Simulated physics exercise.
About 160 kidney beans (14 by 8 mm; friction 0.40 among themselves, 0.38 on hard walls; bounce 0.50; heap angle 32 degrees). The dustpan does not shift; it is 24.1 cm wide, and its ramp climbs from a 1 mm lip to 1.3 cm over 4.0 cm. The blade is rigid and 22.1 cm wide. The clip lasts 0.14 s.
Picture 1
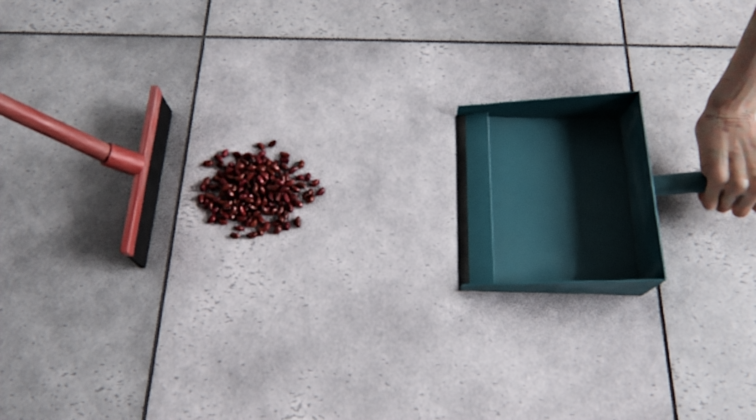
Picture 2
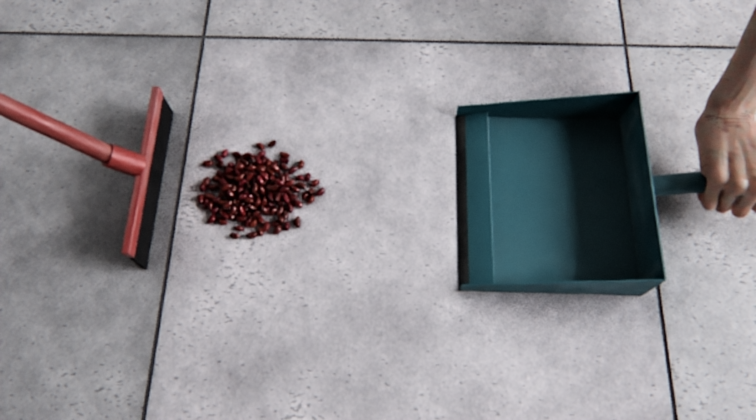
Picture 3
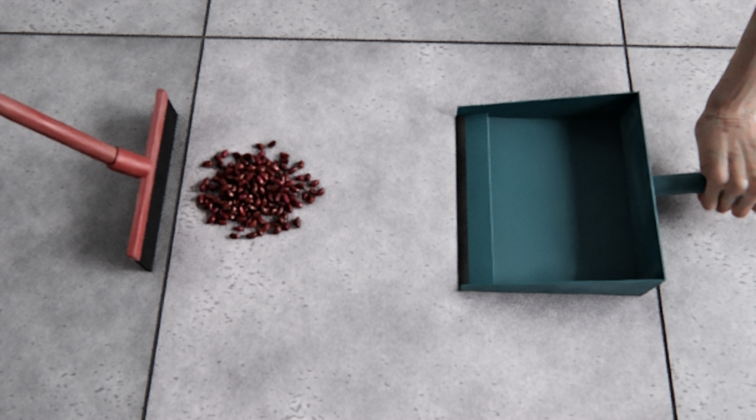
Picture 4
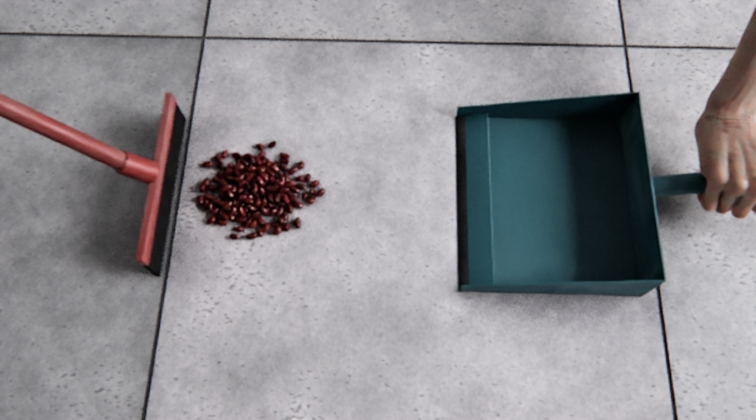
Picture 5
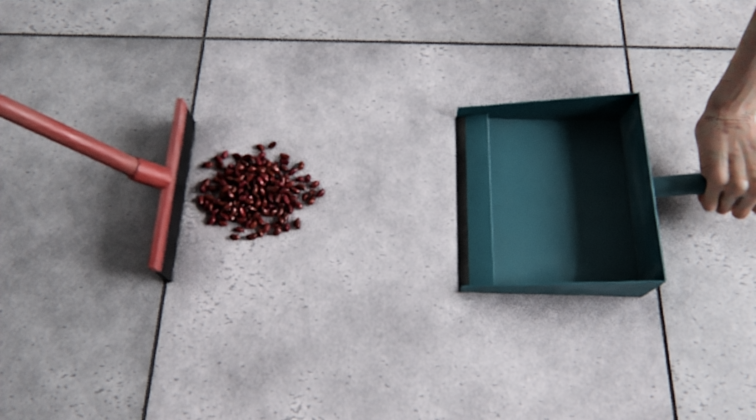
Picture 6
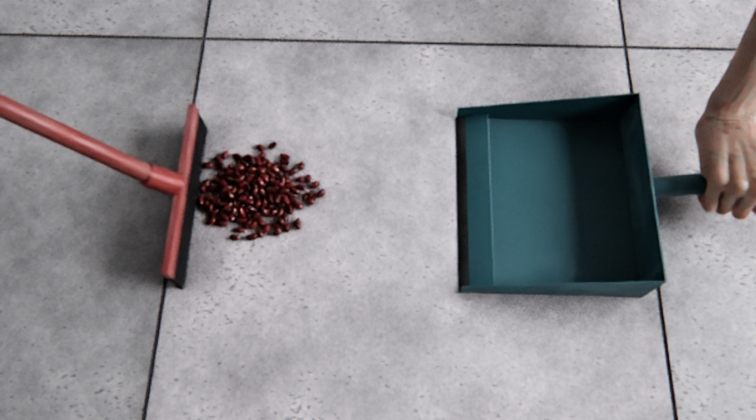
The footage shows a red-handled squeegee-like tool sliding slowly rightward across gray tiles until its black blade is right beside a pile of dark red beans, which stays undisturbed while a hand holds a teal dustpan still at right.
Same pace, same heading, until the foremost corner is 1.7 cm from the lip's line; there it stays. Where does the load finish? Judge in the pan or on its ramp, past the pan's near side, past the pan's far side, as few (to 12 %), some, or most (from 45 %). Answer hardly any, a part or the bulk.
Pan a part, near side a part, far side hardly any.
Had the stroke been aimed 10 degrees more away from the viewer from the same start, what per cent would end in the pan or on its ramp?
Then about 40 per cent.
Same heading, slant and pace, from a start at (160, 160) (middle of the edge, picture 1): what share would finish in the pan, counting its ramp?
Some 30 per cent.
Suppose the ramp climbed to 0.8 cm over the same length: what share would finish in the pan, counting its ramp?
In that case some 20 per cent.
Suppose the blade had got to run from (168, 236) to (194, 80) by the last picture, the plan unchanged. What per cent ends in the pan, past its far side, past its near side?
Pan 5, far 30, near 5.
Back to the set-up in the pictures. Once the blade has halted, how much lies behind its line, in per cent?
About 40 per cent.
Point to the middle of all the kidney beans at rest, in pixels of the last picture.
Around (454, 234).
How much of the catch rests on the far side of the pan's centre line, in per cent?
Some 0 per cent.
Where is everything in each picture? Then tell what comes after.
The first picture shows blade from (128, 252) to (157, 93), moved 0.0 cm, 0 of the pieces shifted so far; middle of the pieces at (253, 191); pan at (560, 201).
The second picture shows blade from (129, 253) to (158, 94), moved 0.2 cm, 0 of the pieces shifted so far; middle of the pieces at (253, 191).
The third picture shows blade from (134, 256) to (163, 96), moved 1.0 cm, 0 of the pieces shifted so far; middle of the pieces at (253, 191).
The fourth picture shows blade from (143, 261) to (171, 100), moved 2.2 cm, 0 of the pieces shifted so far; middle of the pieces at (253, 192).
The fifth picture shows blade from (156, 267) to (182, 106), moved 3.9 cm, 0 of the pieces shifted so far; middle of the pieces at (253, 192).
The sixth picture shows blade from (168, 274) to (194, 111), moved 5.6 cm, 0 of the pieces shifted so far; middle of the pieces at (253, 193); pan at (559, 203).
Then, 0.28 s after the last picture, middle of the blade 18 cm from the lip; 0 % over the lip, far side 0 %, near side 5 %.
Then, 0.46 s after the last picture, middle of the blade 8 cm from the lip; 0 % over the lip, far side 0 %, near side 15 %.
Then, 0.76 s after the last picture, middle of the blade 2 cm from the lip; 20 % over the lip, far side 0 %, near side 25 %.
In the end, pan 20 %, near side 25 %, far side 0 %, in front of the lip or behind the blade 55 %.
